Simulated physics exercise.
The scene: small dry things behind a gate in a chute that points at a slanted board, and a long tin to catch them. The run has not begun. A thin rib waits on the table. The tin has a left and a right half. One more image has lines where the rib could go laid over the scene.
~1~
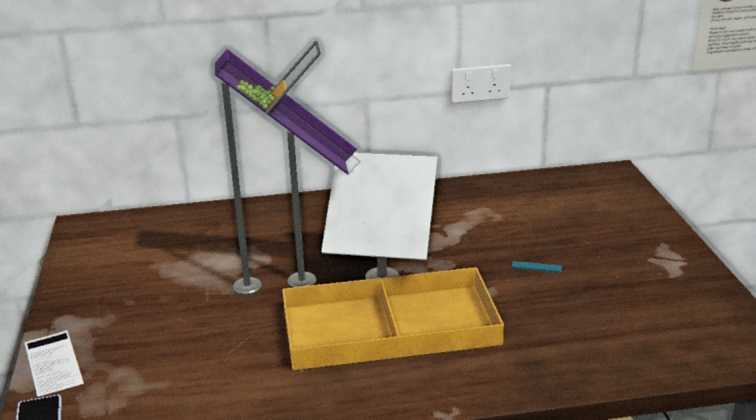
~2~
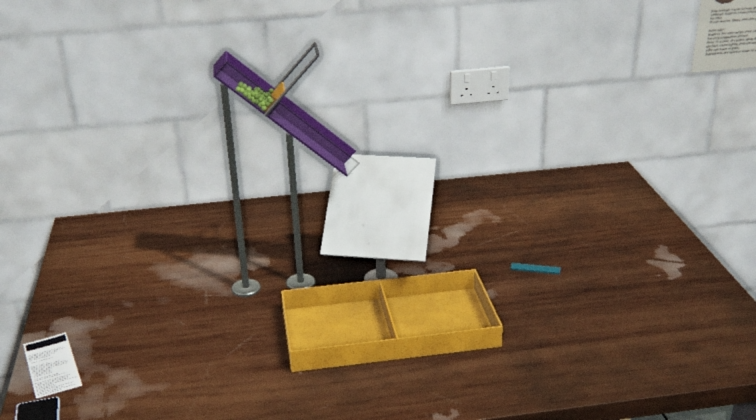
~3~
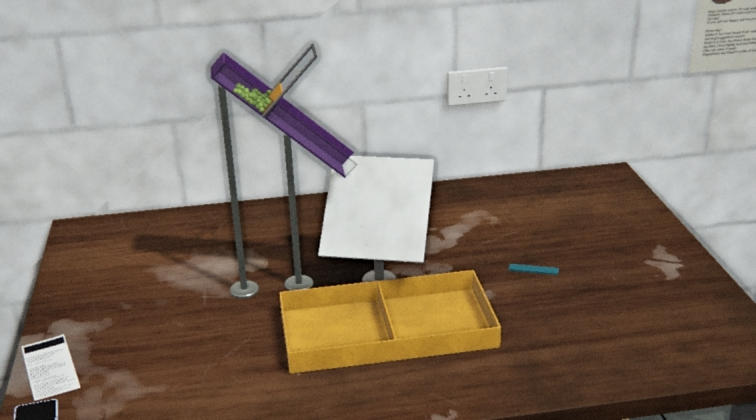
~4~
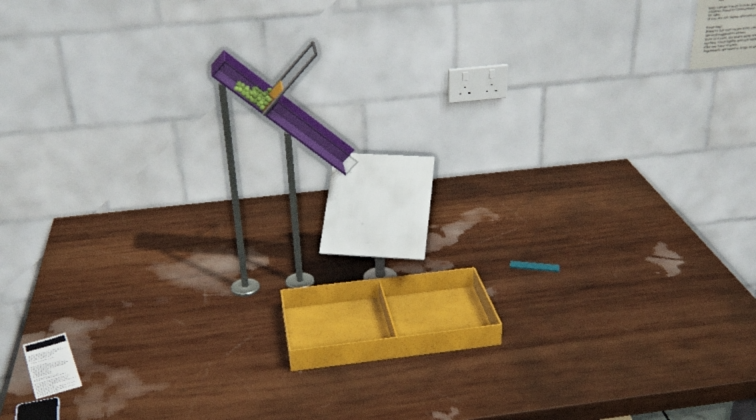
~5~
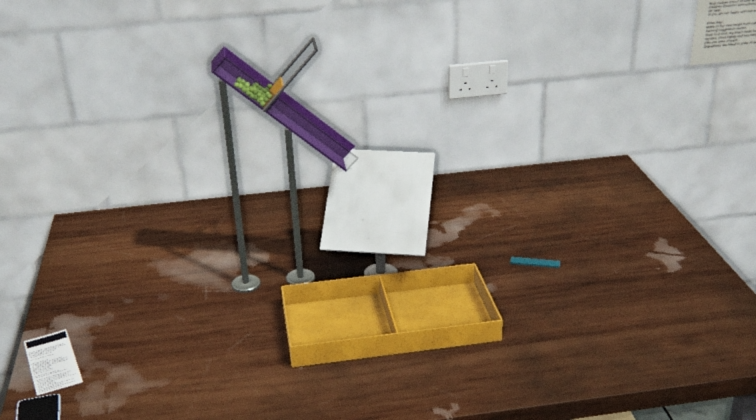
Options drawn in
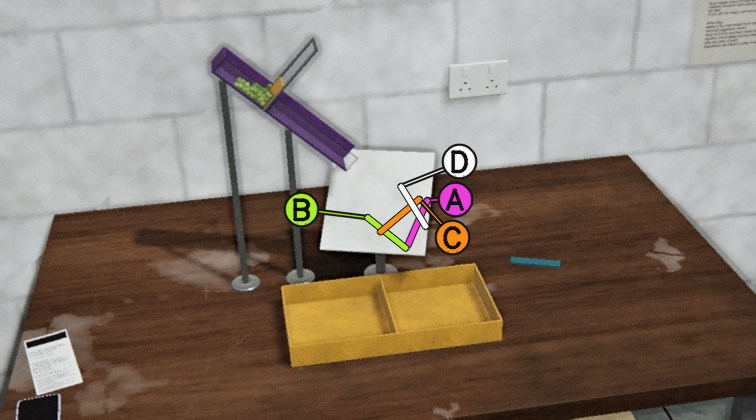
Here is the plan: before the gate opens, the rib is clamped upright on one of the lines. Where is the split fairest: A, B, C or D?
The best line is A.
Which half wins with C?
Left.
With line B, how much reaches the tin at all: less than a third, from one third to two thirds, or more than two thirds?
It is more than two thirds.
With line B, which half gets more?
More lands on the right.
On the marked copy, line A from (427, 200) to (407, 245); line B from (367, 217) to (405, 248); line C from (419, 199) to (380, 231); line D from (401, 186) to (425, 226).
With A, of what is caught, roughly half in the left half, roughly half in the right.
With B, of what is caught, just a few in the left half, almost all in the right.
With C, of what is caught, almost all in the left half, about a tenth in the right.
With D, of what is caught, about a tenth in the left half, the larger part in the right.
